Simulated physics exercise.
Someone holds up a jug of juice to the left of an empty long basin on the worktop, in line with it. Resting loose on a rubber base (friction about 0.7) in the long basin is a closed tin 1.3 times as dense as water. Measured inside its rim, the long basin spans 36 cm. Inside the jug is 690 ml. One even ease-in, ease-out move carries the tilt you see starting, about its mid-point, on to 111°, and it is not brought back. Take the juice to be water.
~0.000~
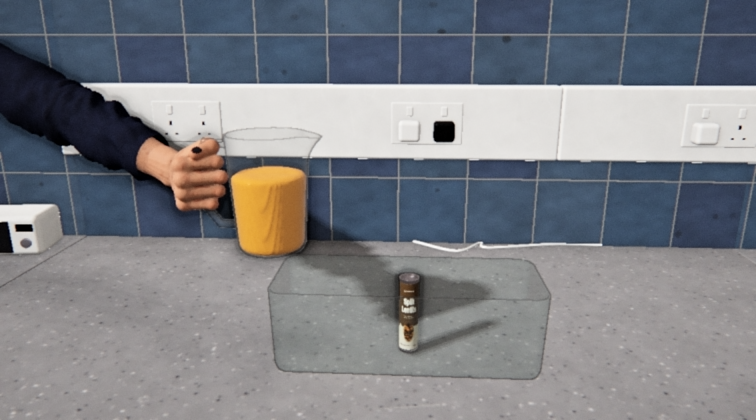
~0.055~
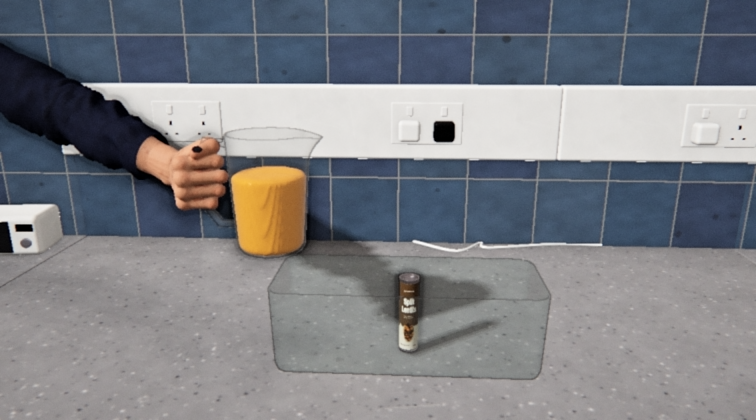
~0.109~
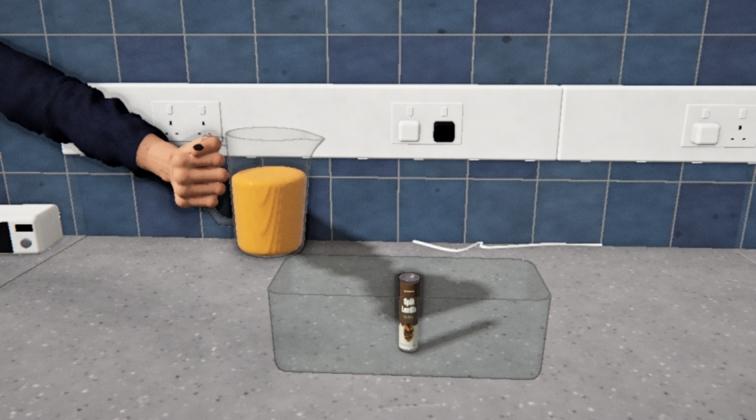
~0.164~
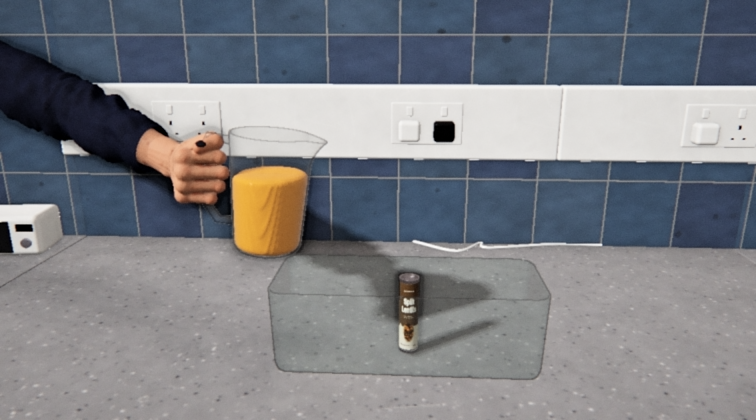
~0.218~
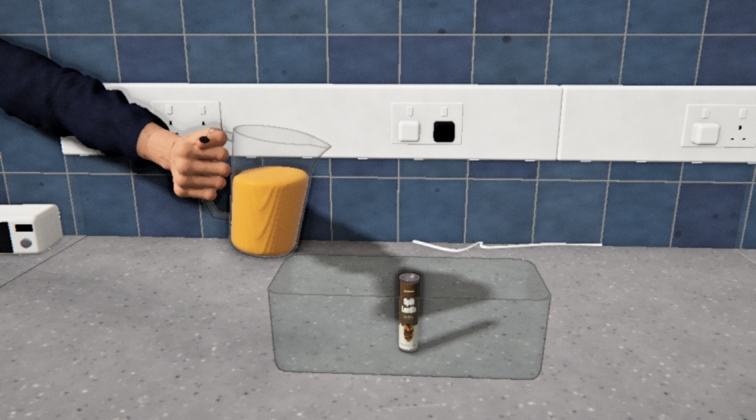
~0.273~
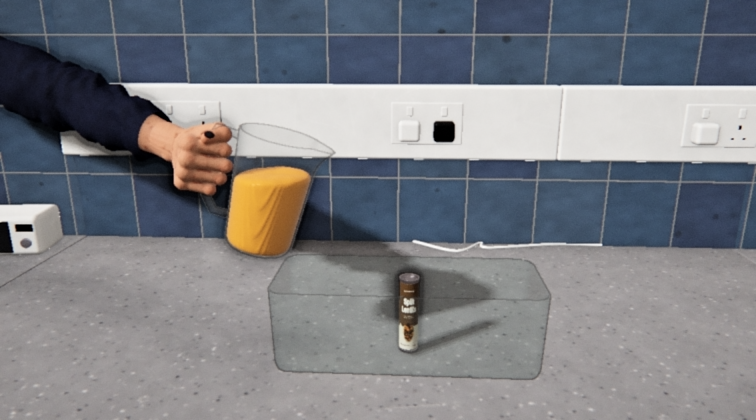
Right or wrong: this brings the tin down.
Wrong, the tin stays up.
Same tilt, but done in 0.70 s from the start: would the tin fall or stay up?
Result: Tin still standing.
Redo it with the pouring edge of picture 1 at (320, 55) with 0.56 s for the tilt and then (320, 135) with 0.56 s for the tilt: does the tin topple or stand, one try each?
Trial 1 - tin tips; trial 2 - tin stays standing.
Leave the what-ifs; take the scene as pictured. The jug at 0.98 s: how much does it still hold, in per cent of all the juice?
34 per cent or so.
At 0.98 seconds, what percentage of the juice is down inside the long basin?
Near 50 per cent of the total.
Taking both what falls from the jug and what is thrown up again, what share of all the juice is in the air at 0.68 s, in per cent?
Roughly 6 percent.
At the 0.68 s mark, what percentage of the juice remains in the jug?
Roughly 94 %.
Then, 0.68 s in, the tilt is 73° and 93 per cent is still to pour; the tin stands where it began.
Then, 0.98 s in, the tilt is 106° and 34 per cent is still to pour; the tin stands where it began.
Then, 1.30 s in, the tilt is 111° and 1 per cent is still to pour; the tin stands where it began.
Then, 1.64 s in, the tilt is 111° and 0 per cent is still to pour; the tin stands where it began.
Finally, the tin stands where it began.
